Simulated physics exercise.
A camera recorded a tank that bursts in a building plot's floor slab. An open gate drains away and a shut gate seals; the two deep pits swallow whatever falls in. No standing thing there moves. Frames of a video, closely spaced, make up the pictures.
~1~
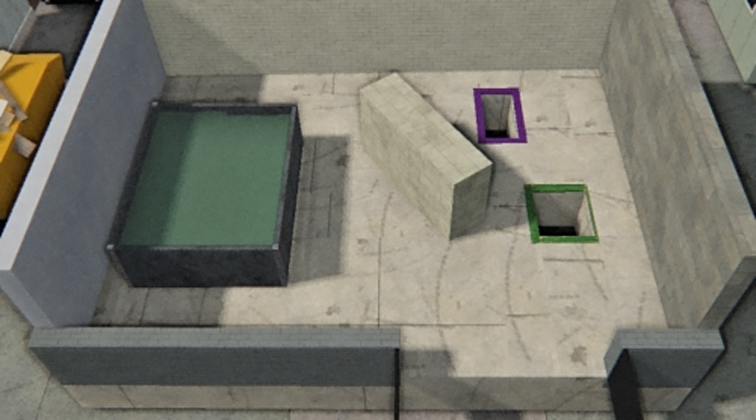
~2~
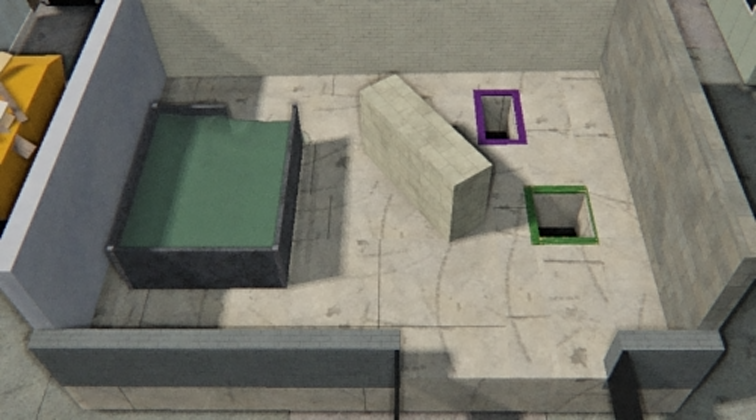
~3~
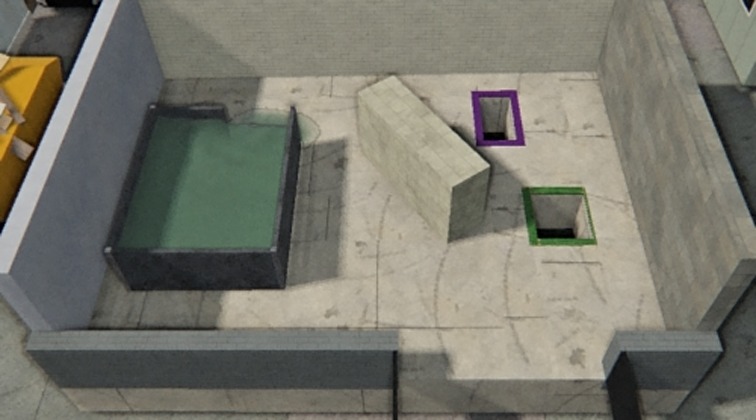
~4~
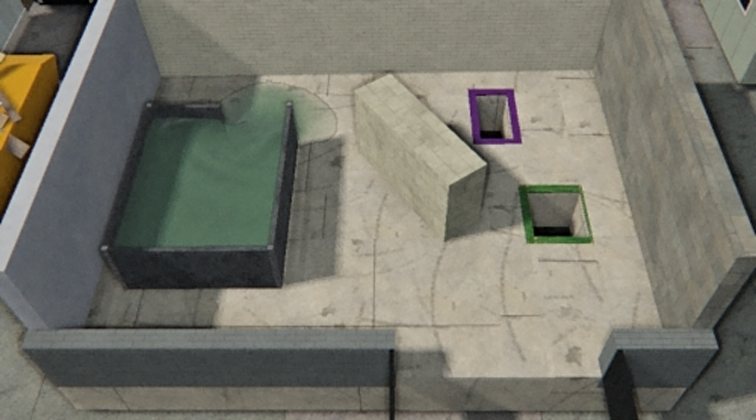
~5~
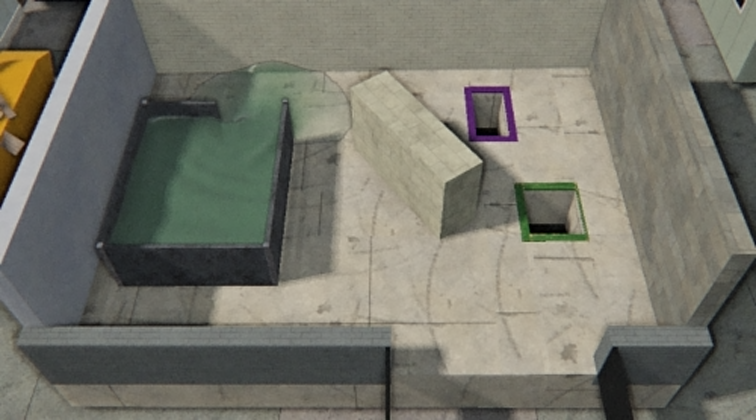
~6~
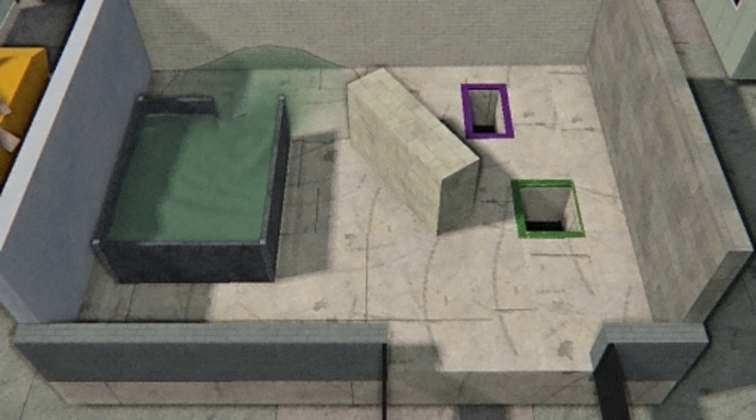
Green water sat still in a dark tank until part of its far side gave way, then poured out through the gap and spread across the pale floor toward the back wall and slanted block.
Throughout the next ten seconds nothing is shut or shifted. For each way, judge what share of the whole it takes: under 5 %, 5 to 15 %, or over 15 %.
Shares: The gate takes under 5 %; the purple pit takes over 15 %; the green pit takes 5 to 15 %.
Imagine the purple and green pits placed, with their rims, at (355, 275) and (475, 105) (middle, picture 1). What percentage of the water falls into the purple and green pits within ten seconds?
Roughly: Purple pit 4 %, green pit 25 %.
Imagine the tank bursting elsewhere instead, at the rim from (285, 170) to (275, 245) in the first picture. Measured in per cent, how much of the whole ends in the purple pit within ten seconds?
Purple: About 2 %.
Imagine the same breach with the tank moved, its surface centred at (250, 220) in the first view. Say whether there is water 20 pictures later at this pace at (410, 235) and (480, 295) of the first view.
In turn: Flooded, free of water.
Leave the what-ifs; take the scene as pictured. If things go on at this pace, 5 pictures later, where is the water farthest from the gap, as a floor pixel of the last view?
About (458, 72).
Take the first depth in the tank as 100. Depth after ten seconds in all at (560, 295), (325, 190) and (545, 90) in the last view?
About 8, 2 and 6 per cent.
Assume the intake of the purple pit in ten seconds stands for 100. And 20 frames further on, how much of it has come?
Near 30 %, I'd say.
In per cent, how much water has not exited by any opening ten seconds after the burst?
Near 62 percent, give or take.
A moment on, water covers 20 % of the floor; the gate 0 %, the purple pit 0 %, the green pit 0 %.
Next, water covers 30 % of the floor; the gate 0 %, the purple pit 1 %, the green pit 0 %.
Then, water covers 50 % of the floor; the gate 0 %, the purple pit 7 %, the green pit 0 %.
Later, water covers 80 % of the floor; the gate 0 %, the purple pit 15 %, the green pit 5 %.
In the end, water covers 95 % of the floor; the gate 2 %, the purple pit 23 %, the green pit 12 %.
